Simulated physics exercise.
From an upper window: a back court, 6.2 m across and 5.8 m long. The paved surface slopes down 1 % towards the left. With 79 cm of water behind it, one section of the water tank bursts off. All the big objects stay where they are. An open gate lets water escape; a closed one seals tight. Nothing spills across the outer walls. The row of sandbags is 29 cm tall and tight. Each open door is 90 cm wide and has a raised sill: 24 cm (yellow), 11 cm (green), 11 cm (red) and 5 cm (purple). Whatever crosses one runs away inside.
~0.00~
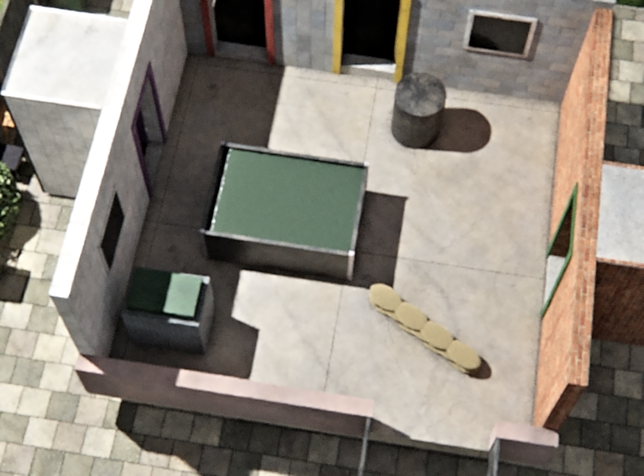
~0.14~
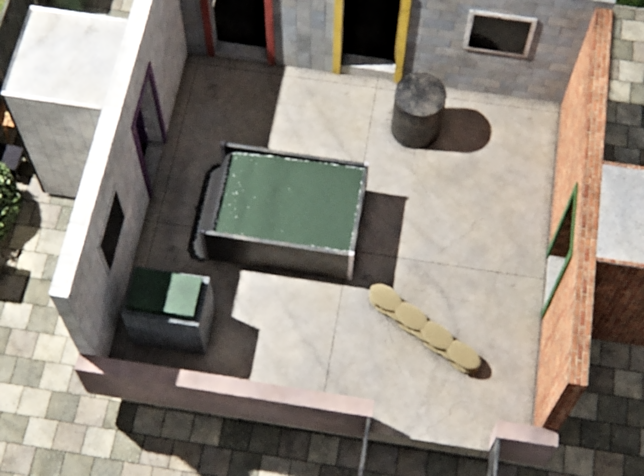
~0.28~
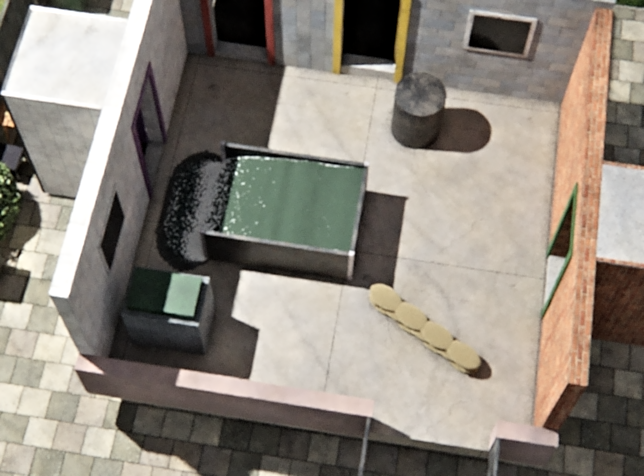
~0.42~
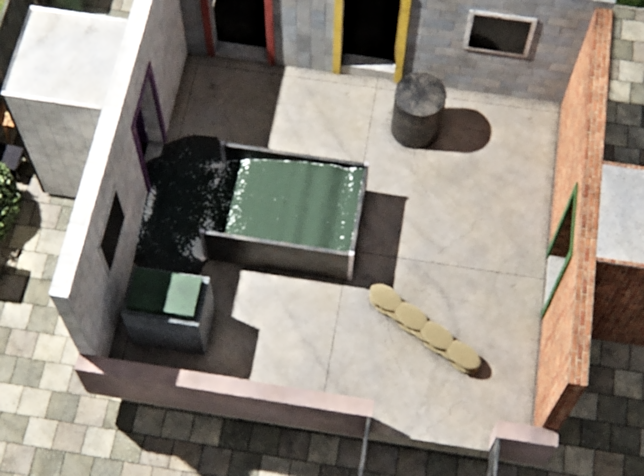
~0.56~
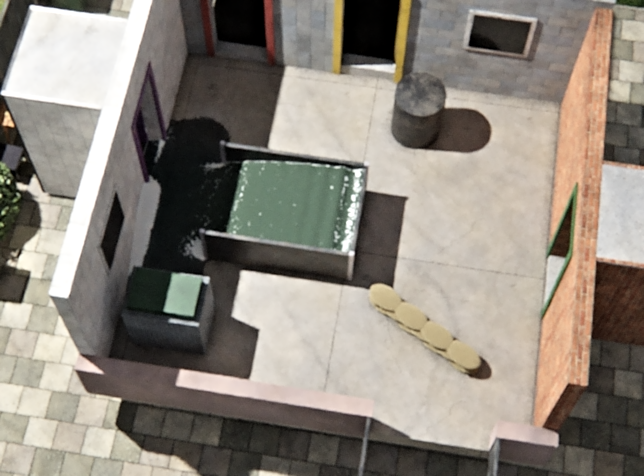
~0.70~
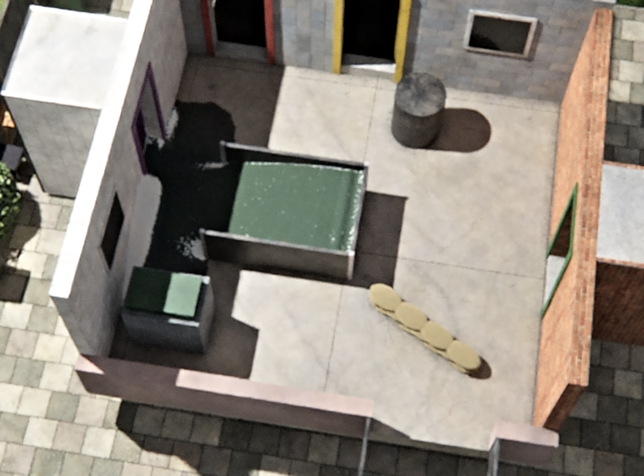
Dark water pours from the tank's open left side and spreads across the paved court.
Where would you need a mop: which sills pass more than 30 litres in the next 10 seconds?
Within that time: At the yellow door it does not reach the limit; at the green door it does not reach the limit; at the red door it goes over the limit; at the purple door it exceeds the limit.
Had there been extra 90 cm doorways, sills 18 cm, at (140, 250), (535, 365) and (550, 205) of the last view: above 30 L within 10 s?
In that order: Above, not over, below.
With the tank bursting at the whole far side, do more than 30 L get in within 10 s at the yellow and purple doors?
Against that limit: Yellow above, purple past it.
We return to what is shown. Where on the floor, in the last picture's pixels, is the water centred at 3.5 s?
Around (245, 240).
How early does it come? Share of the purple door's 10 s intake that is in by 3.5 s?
About 85 per cent.
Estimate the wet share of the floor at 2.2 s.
Near 30 per cent is wet.
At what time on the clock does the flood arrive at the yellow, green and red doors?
Yellow 2.8 s, green 5.0 s, red 1.6 s.
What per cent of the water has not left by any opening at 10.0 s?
Roughly 58 in a hundred.
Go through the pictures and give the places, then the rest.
In the first picture, the water tank at (286, 200) is whole and still, 79 cm deep.
In the second picture, the front is at (203, 259), 0.8 m from the gap at (217, 206); 0.4 m2 of floor is under water; 79 cm left at the back of the water tank.
In the third picture, water pours out at (218, 207) and has run 1.1 m, to (195, 160); typically 12 cm deep outside, 79 cm at the water tank's back.
In the fourth picture, the front is at (163, 152), 1.5 m from the gap at (218, 208); 2.5 m2 of floor is under water; 76 cm left at the back of the water tank.
In the fifth picture, water pours out at (218, 208) and has run 1.8 m, to (169, 127); typically 12 cm deep outside, 68 cm at the water tank's back.
In the sixth picture, water pours out at (218, 208) and has run 2.2 m, to (175, 105); typically 13 cm deep outside, 67 cm at the water tank's back.
After 1.4 s water covers 15 % of the floor and is deepest (52 cm) near (147, 211); yellow door not reached, green door not reached, red door not reached, purple door 36 cm at the sill, 250 L in.
After 2.2 s water covers 30 % of the floor and is deepest (50 cm) near (105, 374); yellow door not reached, green door not reached, red door 18 cm at the sill, 1 L in, purple door 30 cm at the sill, 467 L in.
After 3.5 s water covers 55 % of the floor and is deepest (28 cm) near (105, 374); yellow door 4 cm at the sill, 0 L in, green door not reached, red door 17 cm at the sill, 34 L in, purple door 17 cm at the sill, 626 L in.
After 6.0 s water covers 85 % of the floor and is deepest (12 cm) near (525, 440); yellow door 3 cm at the sill, 0 L in, green door 2 cm at the sill, 0 L in, red door 10 cm at the sill, 52 L in, purple door 9 cm at the sill, 703 L in.
After 10.0 s water covers 95 % of the floor and is deepest (8 cm) near (455, 97); yellow door 6 cm at the sill, 0 L in, green door 3 cm at the sill, 0 L in, red door 6 cm at the sill, 52 L in, purple door 6 cm at the sill, 720 L in.
